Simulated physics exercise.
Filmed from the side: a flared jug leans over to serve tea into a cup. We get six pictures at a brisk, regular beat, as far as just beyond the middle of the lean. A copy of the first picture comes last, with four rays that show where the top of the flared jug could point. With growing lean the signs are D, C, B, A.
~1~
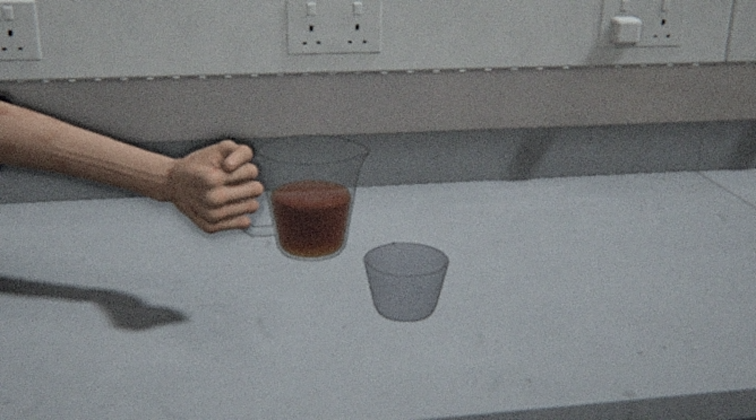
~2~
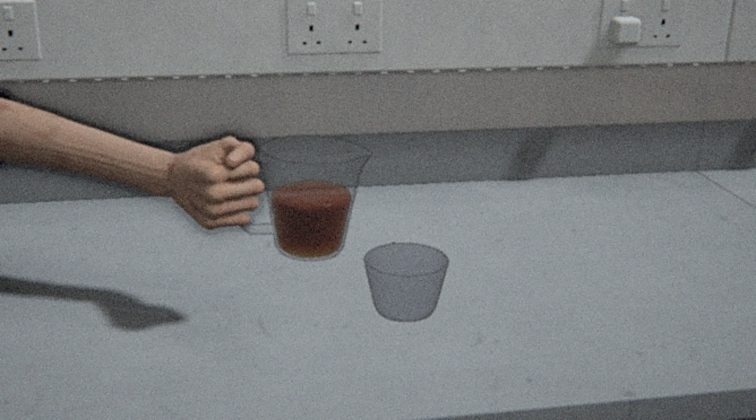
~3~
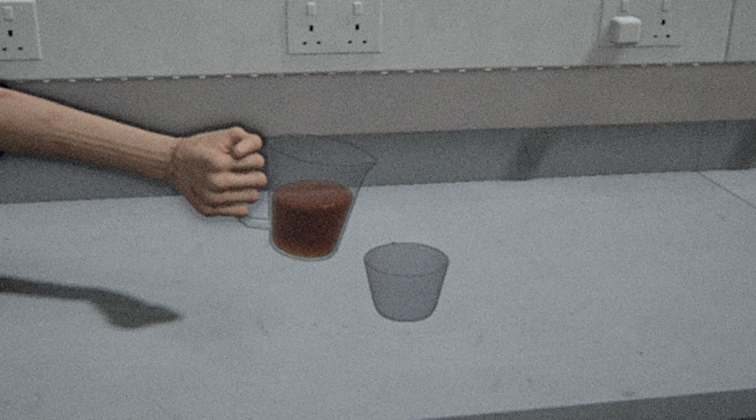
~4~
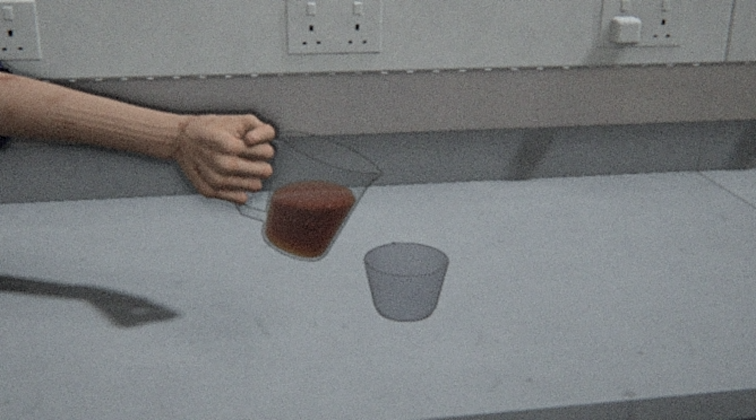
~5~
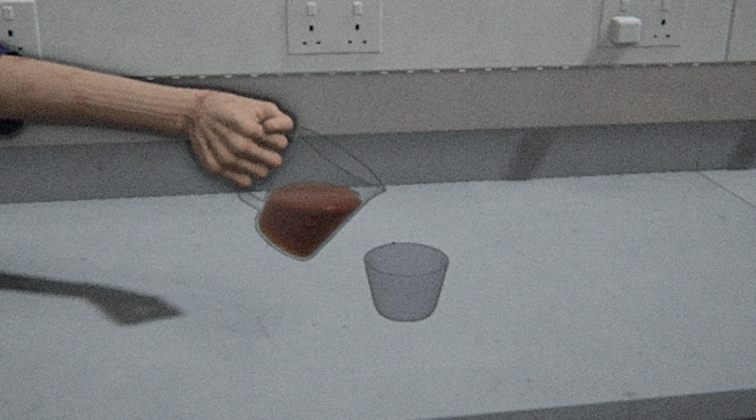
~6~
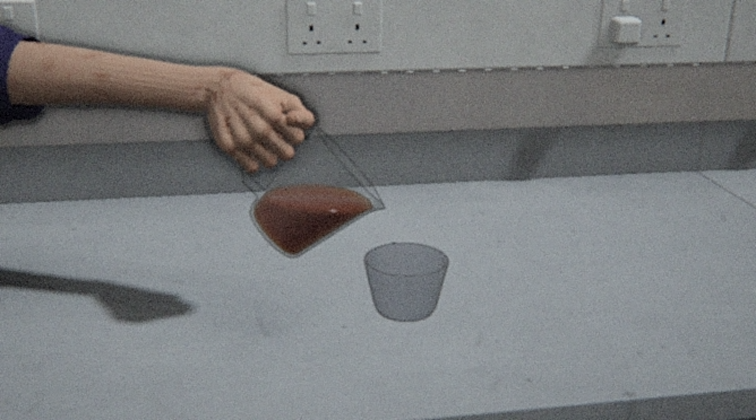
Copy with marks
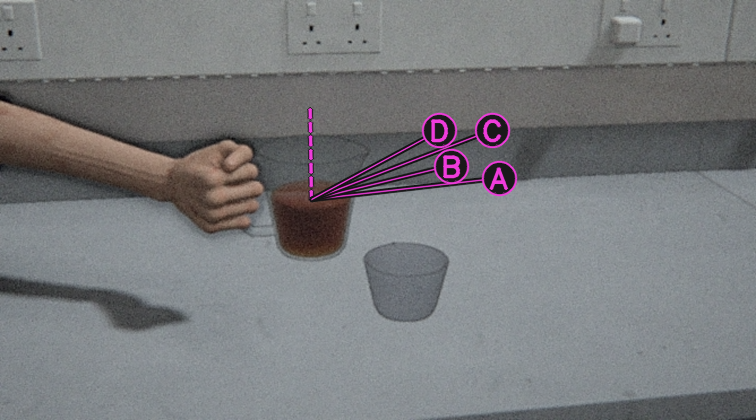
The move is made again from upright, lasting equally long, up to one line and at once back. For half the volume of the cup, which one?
C.
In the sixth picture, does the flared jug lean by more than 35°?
Yes.
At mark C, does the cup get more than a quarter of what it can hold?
Yes, clearly.
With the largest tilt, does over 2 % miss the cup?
Yes, it does.
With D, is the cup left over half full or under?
Under.
On the marked copy, A at (483, 179); B at (435, 169); C at (476, 136); D at (425, 138).
With A, the cup ends with about 69 % of what it can hold; 19 % of the tea is spilt.
With B, the cup ends with about 62 % of what it can hold; 11 % of the tea is spilt.
With C, the cup ends with about 49 % of what it can hold; 5 % of the tea is spilt.
With D, the cup ends with about 33 % of what it can hold.
